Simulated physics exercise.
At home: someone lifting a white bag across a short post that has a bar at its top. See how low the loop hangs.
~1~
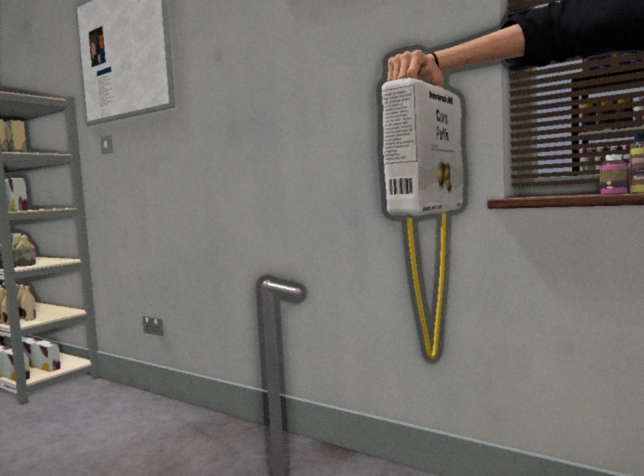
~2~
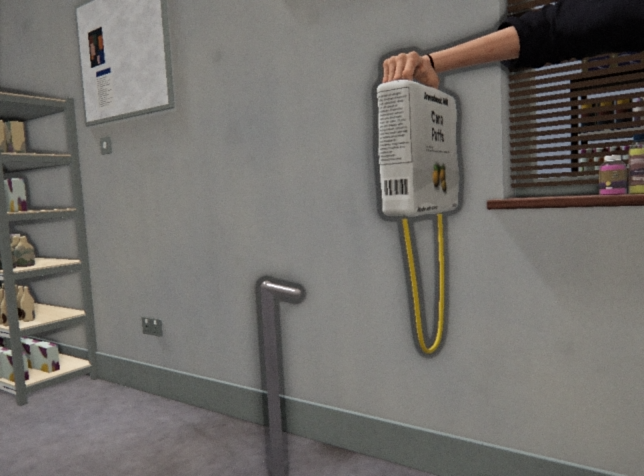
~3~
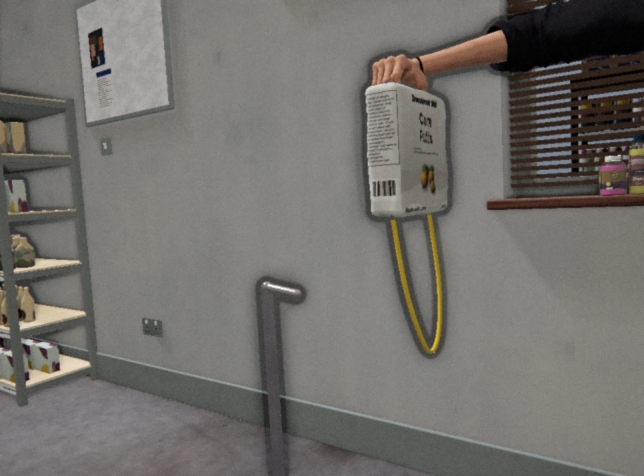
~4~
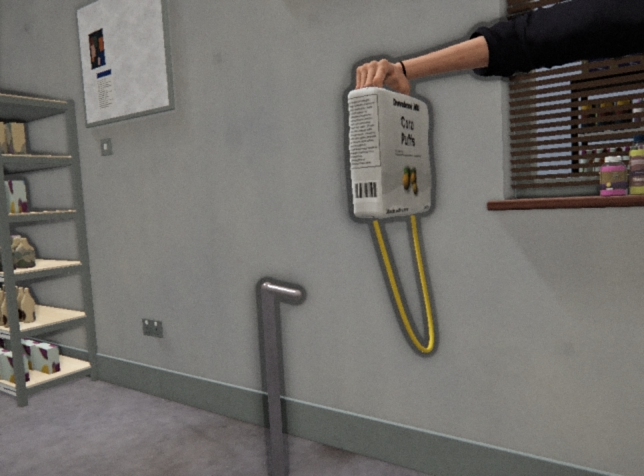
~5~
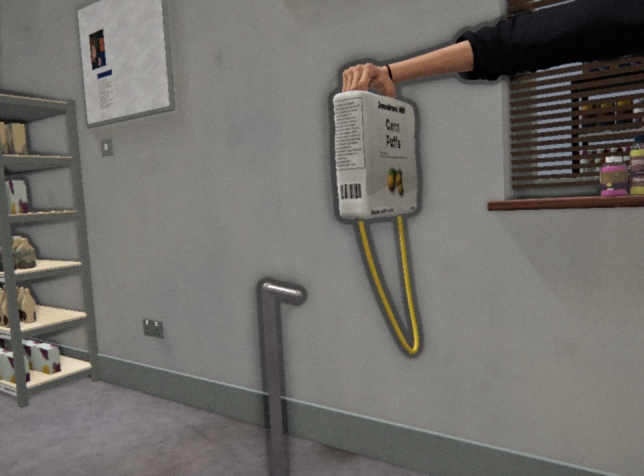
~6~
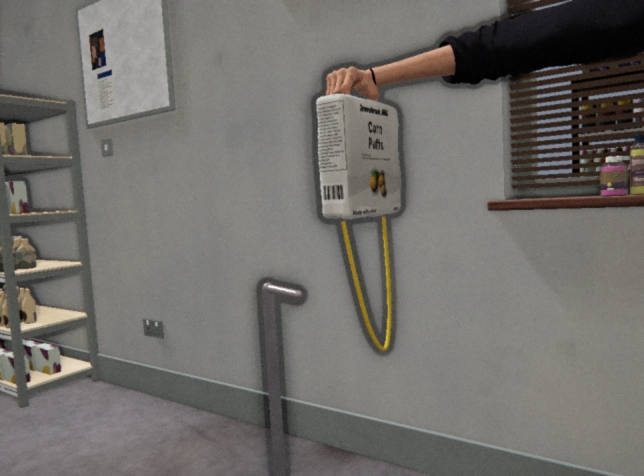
In a grey room with shelves, a hand held a white bag with a yellow loop hanging beneath it and moved it steadily left, the loop swaying, towards a short post with a bar on top.
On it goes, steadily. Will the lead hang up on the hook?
In the end the white bag snags on the hook.
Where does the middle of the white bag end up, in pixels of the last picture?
Around (203, 175).
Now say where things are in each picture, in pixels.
In the first frame, white bag (426, 151); hook tip (297, 293).
In the second frame, white bag (421, 152); bottom of the loop (433, 349).
In the third frame, white bag (410, 154).
In the fourth frame, white bag (393, 156); bottom of the loop (429, 349).
In the fifth frame, white bag (378, 158).
In the sixth frame, white bag (362, 159); bottom of the loop (386, 348); hook tip (297, 296); hook points towards it, loop hangs below the hook.
Then, 0.24 s later than the last view, bag nearing the post near (330, 162).
Then, 0.84 s later than the last view, bag over the post near (262, 169).
Then, 1.38 s later than the last view, bag past the post near (210, 174).
Finally, bag past the post near (203, 175); loop tight round the post, hand stopped. The white bag gets caught.
